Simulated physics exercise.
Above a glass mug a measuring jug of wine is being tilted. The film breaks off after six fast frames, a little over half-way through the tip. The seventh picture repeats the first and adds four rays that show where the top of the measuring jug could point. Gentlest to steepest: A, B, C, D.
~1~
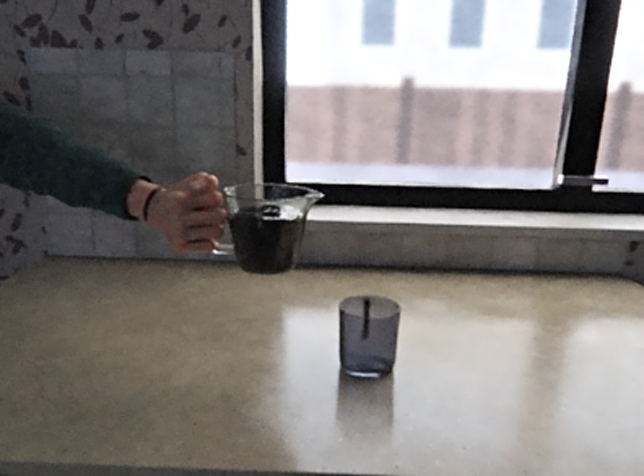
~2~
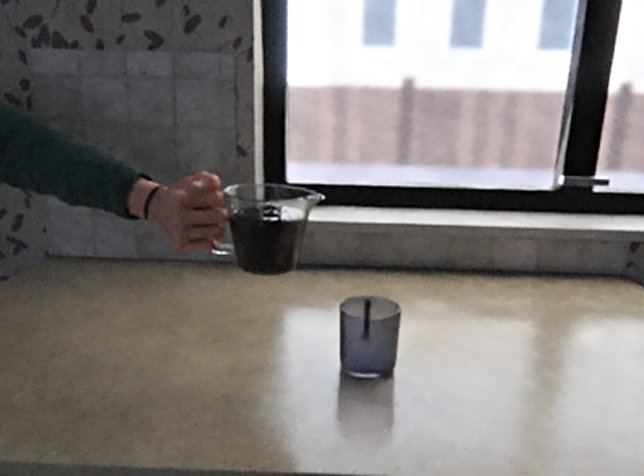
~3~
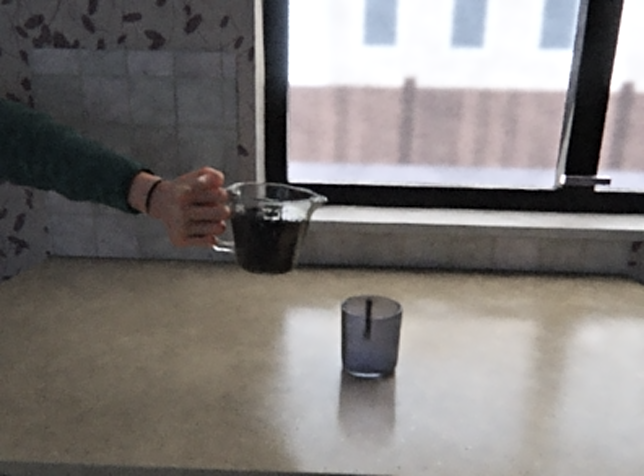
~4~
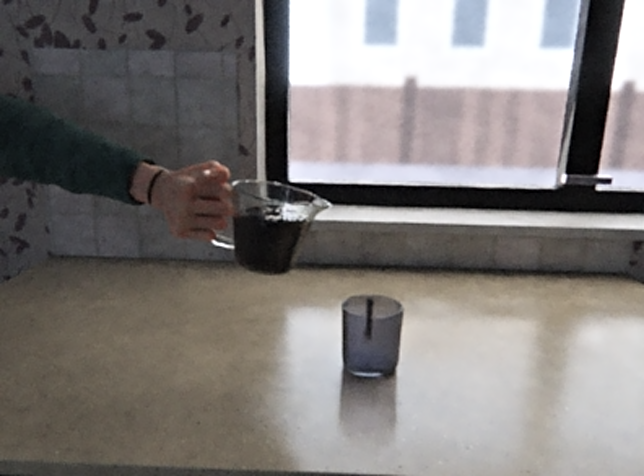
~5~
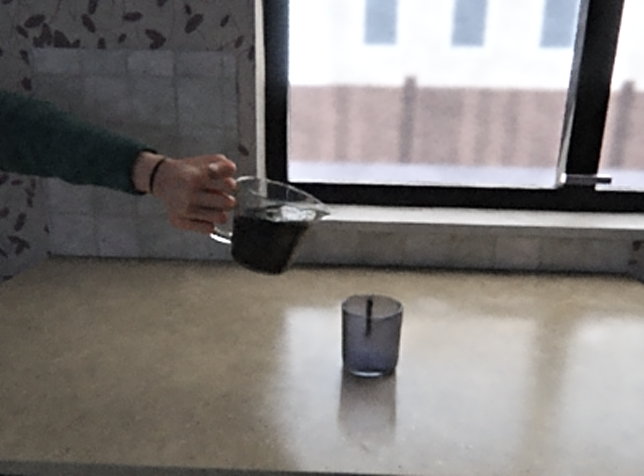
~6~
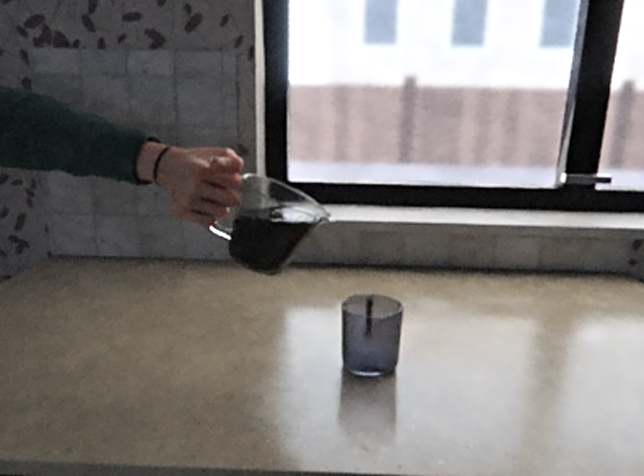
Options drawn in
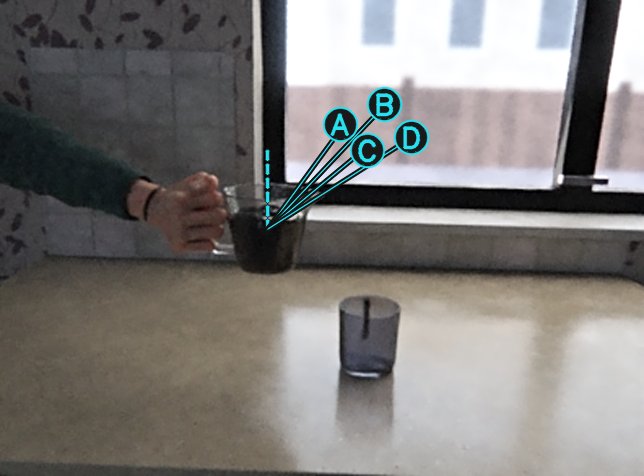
At first, a hand in a dark green sleeve holds a clear measuring jug of dark liquid upright above and to the left of a small glass on a pale counter by a window. The hand then gradually tilts the jug to the right, its lip dipping modestly, while no liquid leaves it.
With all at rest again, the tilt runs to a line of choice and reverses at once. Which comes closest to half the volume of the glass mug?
Mark D does it best.
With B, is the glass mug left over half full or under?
Under half.
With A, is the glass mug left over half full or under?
Under.
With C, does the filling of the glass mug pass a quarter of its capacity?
Yes, clearly.
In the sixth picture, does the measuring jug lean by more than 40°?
No.
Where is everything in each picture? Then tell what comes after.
Upright, lip at (322, 195); rim of the glass mug round (370, 305); nothing has left yet, in the first picture.
Upright, lip at (323, 197); nothing has left yet, in the second picture.
Tipped about 5°, lip at (326, 200); nothing has left yet, in the third picture.
Tipped about 10°, lip at (330, 205); nothing has left yet, in the fourth picture.
Tipped about 17°, lip at (332, 212); nothing has left yet, in the fifth picture.
Tipped about 24°, lip at (333, 219); nothing has left yet, in the sixth picture.
In cyan, A at (332, 140); B at (373, 117); C at (352, 159); D at (397, 146).
If A is chosen, the glass mug ends with about 11 % of what it can hold.
If B is chosen, the glass mug ends with about 22 % of what it can hold.
If C is chosen, the glass mug ends with about 36 % of what it can hold.
If D is chosen, the glass mug ends with about 51 % of what it can hold.
